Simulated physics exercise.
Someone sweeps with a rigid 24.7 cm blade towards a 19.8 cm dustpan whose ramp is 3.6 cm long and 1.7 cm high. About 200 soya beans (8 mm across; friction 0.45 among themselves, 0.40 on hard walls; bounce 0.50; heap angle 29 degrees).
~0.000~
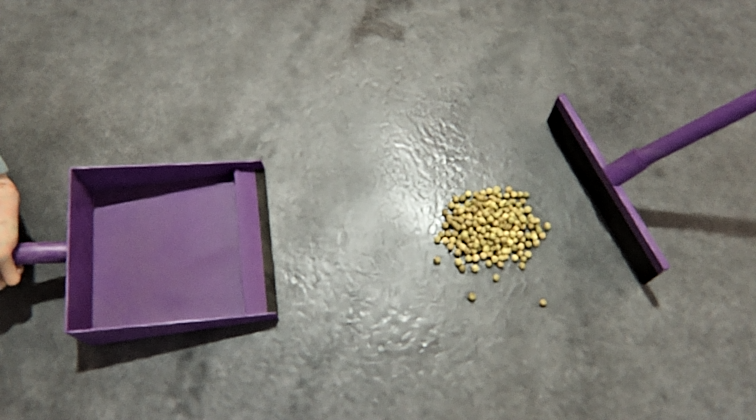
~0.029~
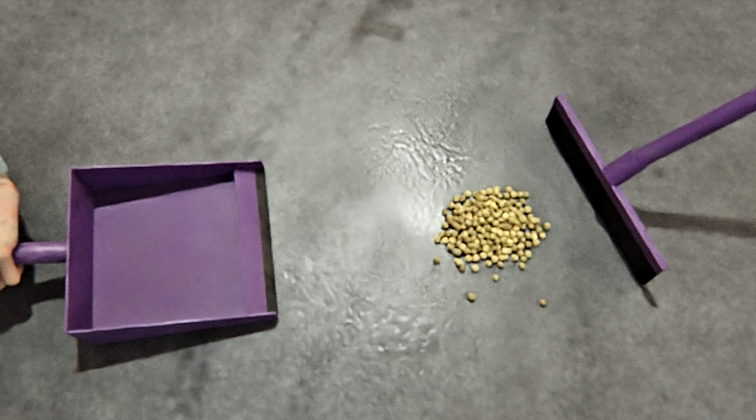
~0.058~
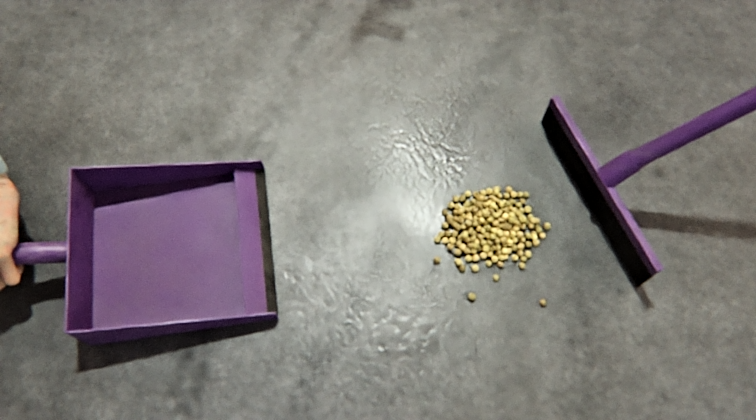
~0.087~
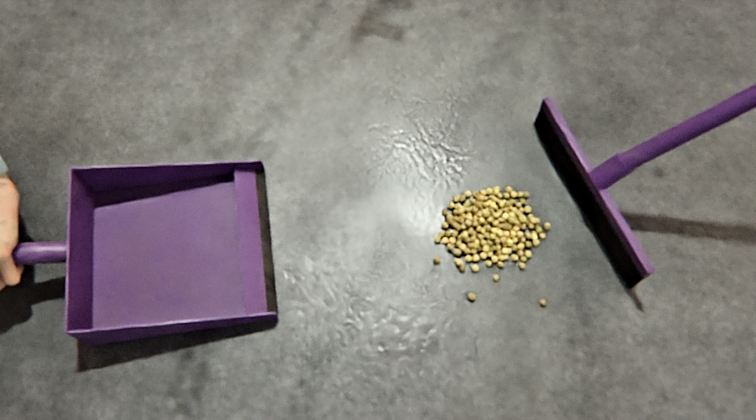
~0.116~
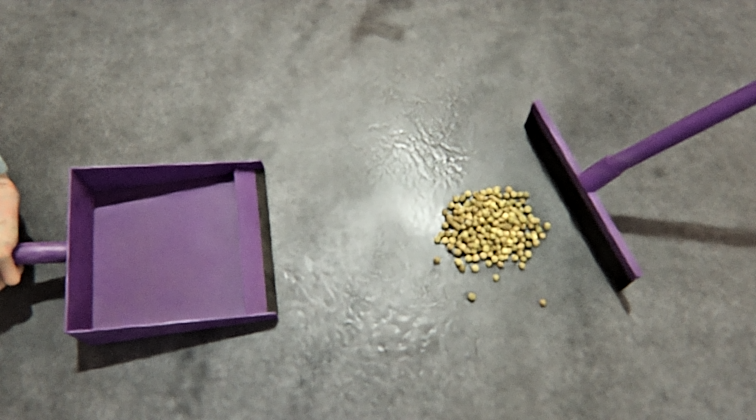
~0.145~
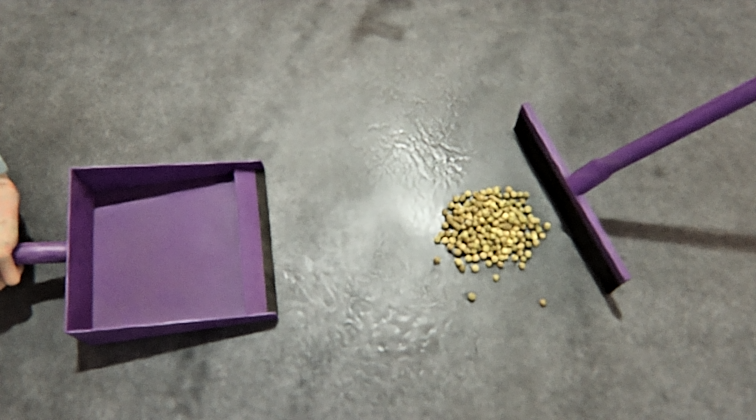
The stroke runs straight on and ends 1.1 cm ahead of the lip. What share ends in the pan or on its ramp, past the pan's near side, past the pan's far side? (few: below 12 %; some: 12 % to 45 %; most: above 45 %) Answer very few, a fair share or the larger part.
Pan: Very few, near side: A fair share, far side: Very few.
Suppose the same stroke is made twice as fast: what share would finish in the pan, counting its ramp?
Then about 20 per cent.
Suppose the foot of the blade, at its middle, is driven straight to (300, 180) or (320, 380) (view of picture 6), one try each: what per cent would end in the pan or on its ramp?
Some 0 and 5 per cent.
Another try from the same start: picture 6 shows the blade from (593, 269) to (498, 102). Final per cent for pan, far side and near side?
Pan 10, far 5, near 30.
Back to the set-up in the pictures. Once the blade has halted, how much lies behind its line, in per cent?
Some 0 per cent.
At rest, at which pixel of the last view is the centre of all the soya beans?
Near (286, 294).
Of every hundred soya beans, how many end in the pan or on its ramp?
Roughly 5 per cent.
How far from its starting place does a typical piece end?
Roughly 26 cm.
Then, at 0.46 s, middle of the blade 21 cm from the lip; 0 % over the lip, far side 0 %, near side 10 %.
Then, at 0.67 s, middle of the blade 11 cm from the lip; 0 % over the lip, far side 0 %, near side 30 %.
After 1.00 s, middle of the blade 4 cm from the lip; 5 % over the lip, far side 0 %, near side 35 %.
In the end, at 1.6 s, pan 5 %, near side 35 %, far side 0 %, in front of the lip or behind the blade 60 %.
